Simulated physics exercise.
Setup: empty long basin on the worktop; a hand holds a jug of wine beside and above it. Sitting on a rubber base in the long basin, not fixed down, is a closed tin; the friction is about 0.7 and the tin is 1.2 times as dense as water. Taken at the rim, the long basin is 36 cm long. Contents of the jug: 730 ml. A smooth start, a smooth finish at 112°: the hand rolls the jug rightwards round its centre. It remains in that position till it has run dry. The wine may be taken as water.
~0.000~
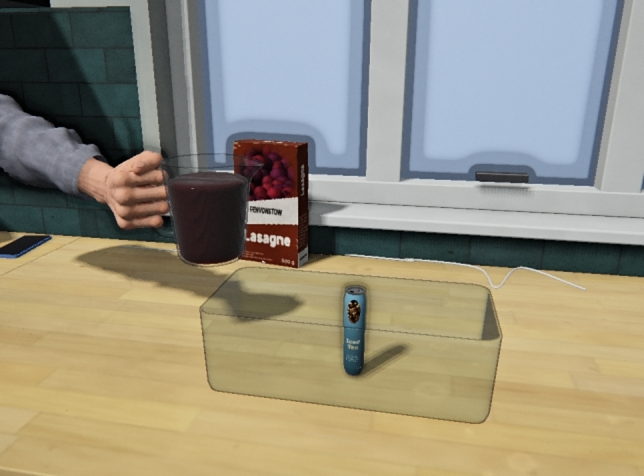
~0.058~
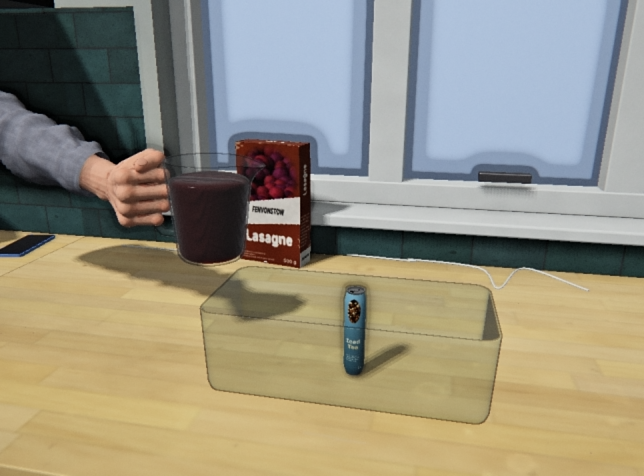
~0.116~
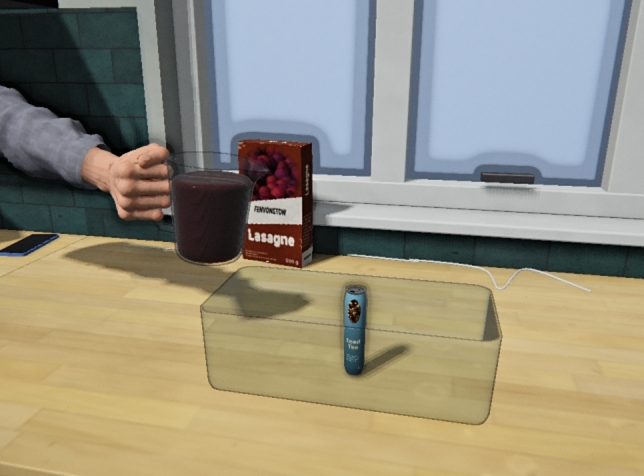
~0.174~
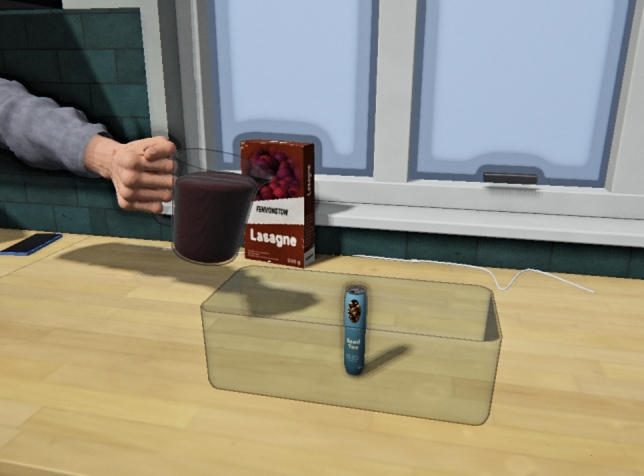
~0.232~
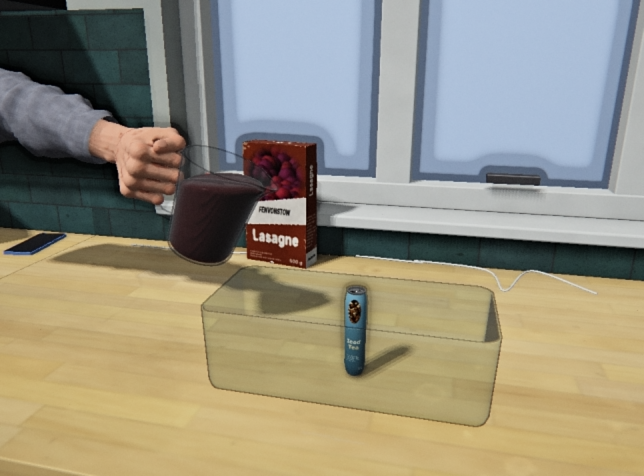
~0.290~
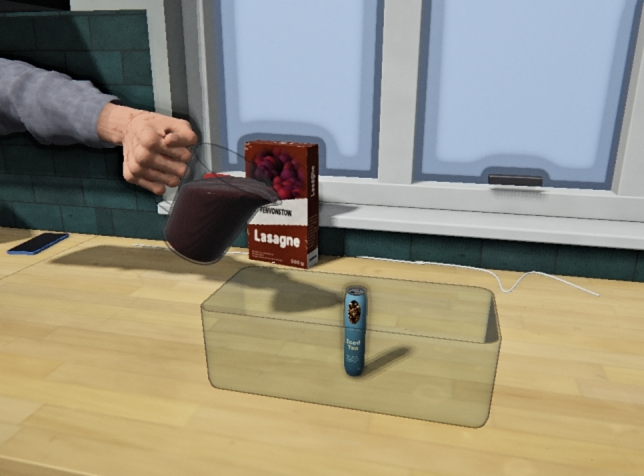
On a pale wooden kitchen worktop below a white-framed window and dark green tiles, the view looks slightly down from the front and stays still. A hand in a grey sleeve holds a clear jug of dark red liquid at left, before a red lasagne box, with a slim blue container upright inside a clear yellowish basin. The hand gradually tilts the jug rightwards, its liquid shifting towards the lower side.
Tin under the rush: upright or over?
It manages to stay erect.
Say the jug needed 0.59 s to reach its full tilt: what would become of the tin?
The tin stays on its base.
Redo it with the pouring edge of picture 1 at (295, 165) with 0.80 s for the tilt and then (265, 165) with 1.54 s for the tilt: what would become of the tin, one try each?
Trial 1 - tin tips; trial 2 - tin stays standing.
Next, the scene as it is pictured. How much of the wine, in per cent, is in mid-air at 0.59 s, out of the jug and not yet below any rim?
About 18 per cent.
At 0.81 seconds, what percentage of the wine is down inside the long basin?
I'd say roughly 86 in a hundred of it.
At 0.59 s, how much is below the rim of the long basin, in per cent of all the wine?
Around 26 percent.
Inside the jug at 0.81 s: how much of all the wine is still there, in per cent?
Close to 9 percent of the total.
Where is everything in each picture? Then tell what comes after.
It leans 0°; its right rim is at (263, 164); the wine meets the walls at (174, 177) and (248, 181); the long basin's rim runs from (220, 288) to (495, 312); the tin's top is at (355, 294), in the first frame.
It leans 1°; its right rim is at (265, 166); the wine meets the walls at (175, 176) and (249, 181), in the second frame.
It leans 6°; its right rim is at (268, 170); the wine meets the walls at (178, 175) and (252, 182), in the third frame.
It leans 13°; its right rim is at (273, 178); the wine meets the walls at (182, 176) and (257, 183), in the fourth frame.
It leans 22°; its right rim is at (279, 189); the wine meets the walls at (185, 180) and (266, 187), in the fifth frame.
It leans 33°; its right rim is at (282, 204); the wine meets the walls at (182, 192) and (277, 195), in the sixth frame.
By 0.59 s the tilt is 94° and 56 per cent is still to pour; the tin stands where it began.
By 0.81 s the tilt is 112° and 9 per cent is still to pour; the tin stands where it began.
By 1.05 s the tilt is 112° and 0 per cent is still to pour; the tin stands where it began.
By 1.30 s the tilt is 112° and 0 per cent is still to pour; the tin stands where it began.
At rest the tin stands where it began.
